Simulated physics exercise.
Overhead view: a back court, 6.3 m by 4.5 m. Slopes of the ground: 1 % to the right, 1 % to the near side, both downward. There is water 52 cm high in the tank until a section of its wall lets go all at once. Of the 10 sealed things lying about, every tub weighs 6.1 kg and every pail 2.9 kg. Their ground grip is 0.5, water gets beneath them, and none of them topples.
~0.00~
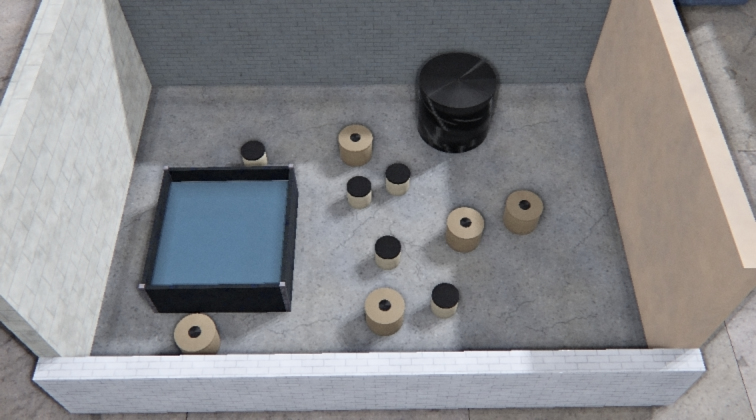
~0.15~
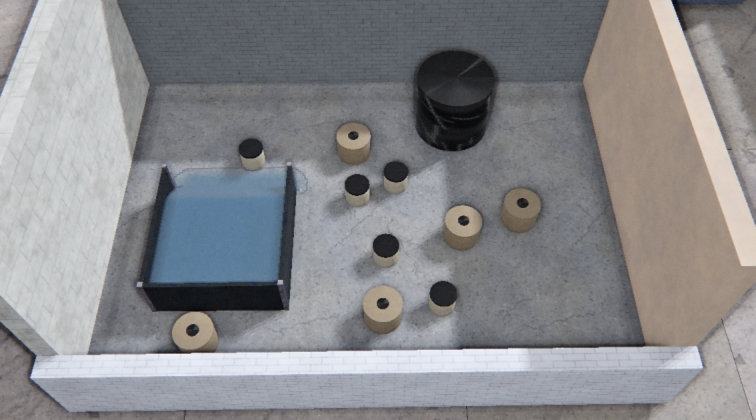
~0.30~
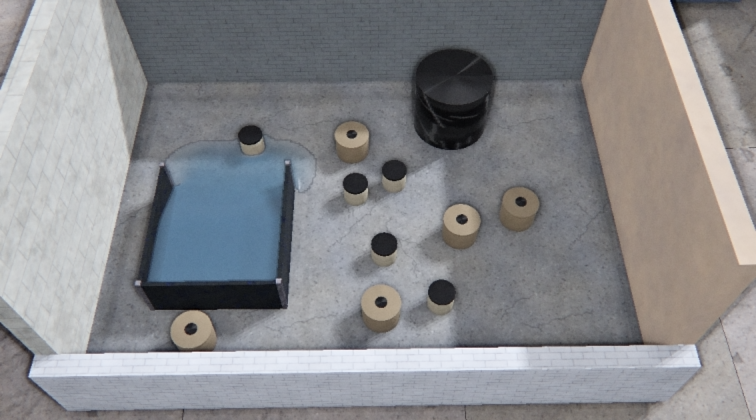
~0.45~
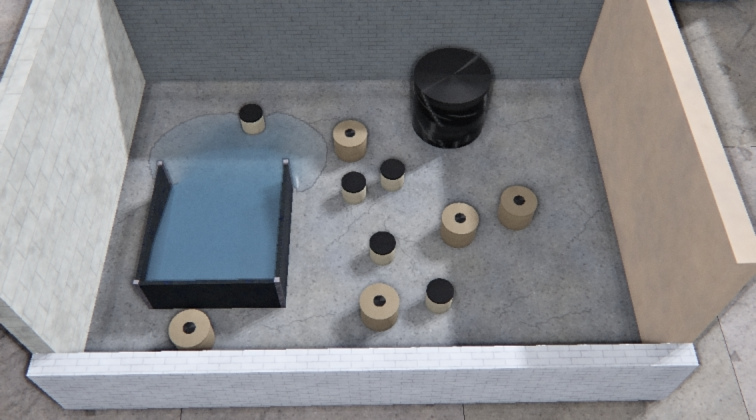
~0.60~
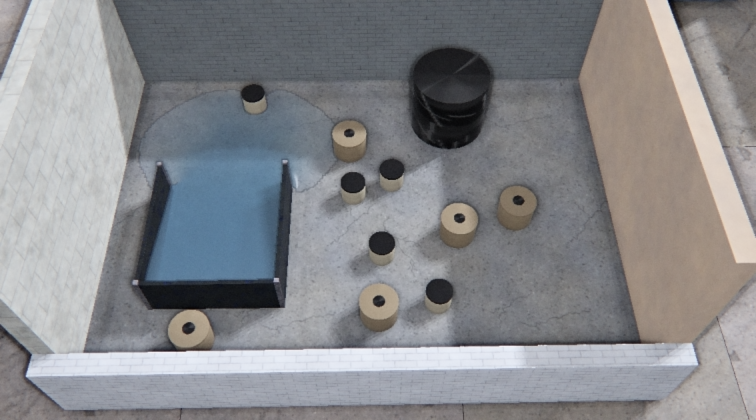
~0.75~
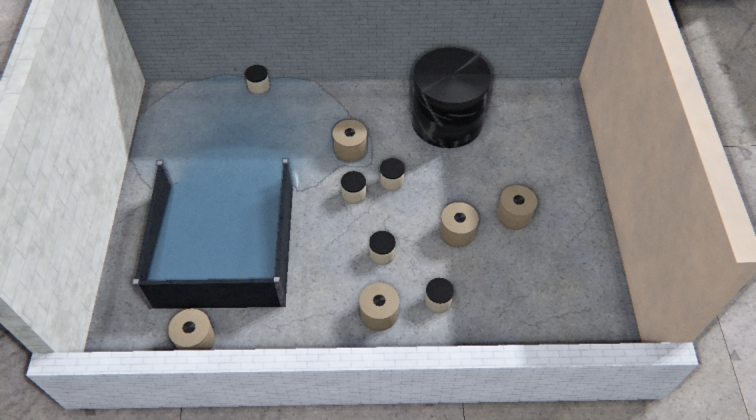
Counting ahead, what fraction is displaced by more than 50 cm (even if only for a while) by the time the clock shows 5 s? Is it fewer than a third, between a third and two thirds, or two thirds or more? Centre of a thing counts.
The tally will land in the middle bracket.
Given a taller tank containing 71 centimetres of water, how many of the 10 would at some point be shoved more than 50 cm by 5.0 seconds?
Then it comes to 8.
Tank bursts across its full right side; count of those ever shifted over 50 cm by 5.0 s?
You'd get 7 in that case.
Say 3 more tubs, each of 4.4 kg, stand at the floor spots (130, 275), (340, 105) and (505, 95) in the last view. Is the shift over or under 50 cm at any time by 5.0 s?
Note, in sequence: Over threshold; over threshold; over threshold.
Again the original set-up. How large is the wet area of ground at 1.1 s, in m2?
That flooded area is roughly 8.0 m2.
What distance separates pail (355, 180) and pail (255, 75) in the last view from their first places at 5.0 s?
In turn: 40 cm, 350 cm.
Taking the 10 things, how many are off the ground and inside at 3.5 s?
2.
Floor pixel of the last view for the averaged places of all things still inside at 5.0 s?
That lands at roughly (409, 267).
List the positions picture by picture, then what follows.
A pail at (253, 150) rests on the ground; a tub at (465, 223), on the bottom; water covers 2.3 m2; 0 of 10 have shifted, in the first picture.
A pail at (250, 148), on the bottom; a tub at (463, 221), on the bottom; water covers 3.1 m2; 0 of 10 have shifted, in the second picture.
A pail at (250, 134), on the bottom, 20 cm from its start; a tub at (462, 219) rests on the ground; water covers 3.9 m2; 1 of 10 have shifted, in the third picture.
A pail at (251, 113), on the bottom, 55 cm from its start; a tub at (460, 218), on the bottom; water covers 5.0 m2; 1 of 10 have shifted, in the fourth picture.
A pail at (253, 93), on the bottom, 93 cm from its start; a tub at (459, 218) rests on the ground; 6.3 m2 under water; 1 of 10 have shifted, in the fifth picture.
A pail at (256, 73), on the bottom, 129 cm from its start; a tub at (460, 218) rests on the ground; 7.4 m2 under water; 1 of 10 have shifted, in the sixth picture.
After 1.1 s 1 of 10 are over 50 cm from their spots; 1 afloat.
After 2.2 s 1 of 10 are over 50 cm from their spots; 1 afloat.
After 3.5 s 2 of 10 are over 50 cm from their spots; 2 afloat.
After 5.0 s 5 of 10 are over 50 cm from their spots, and 5 have been at some point; 1 afloat.
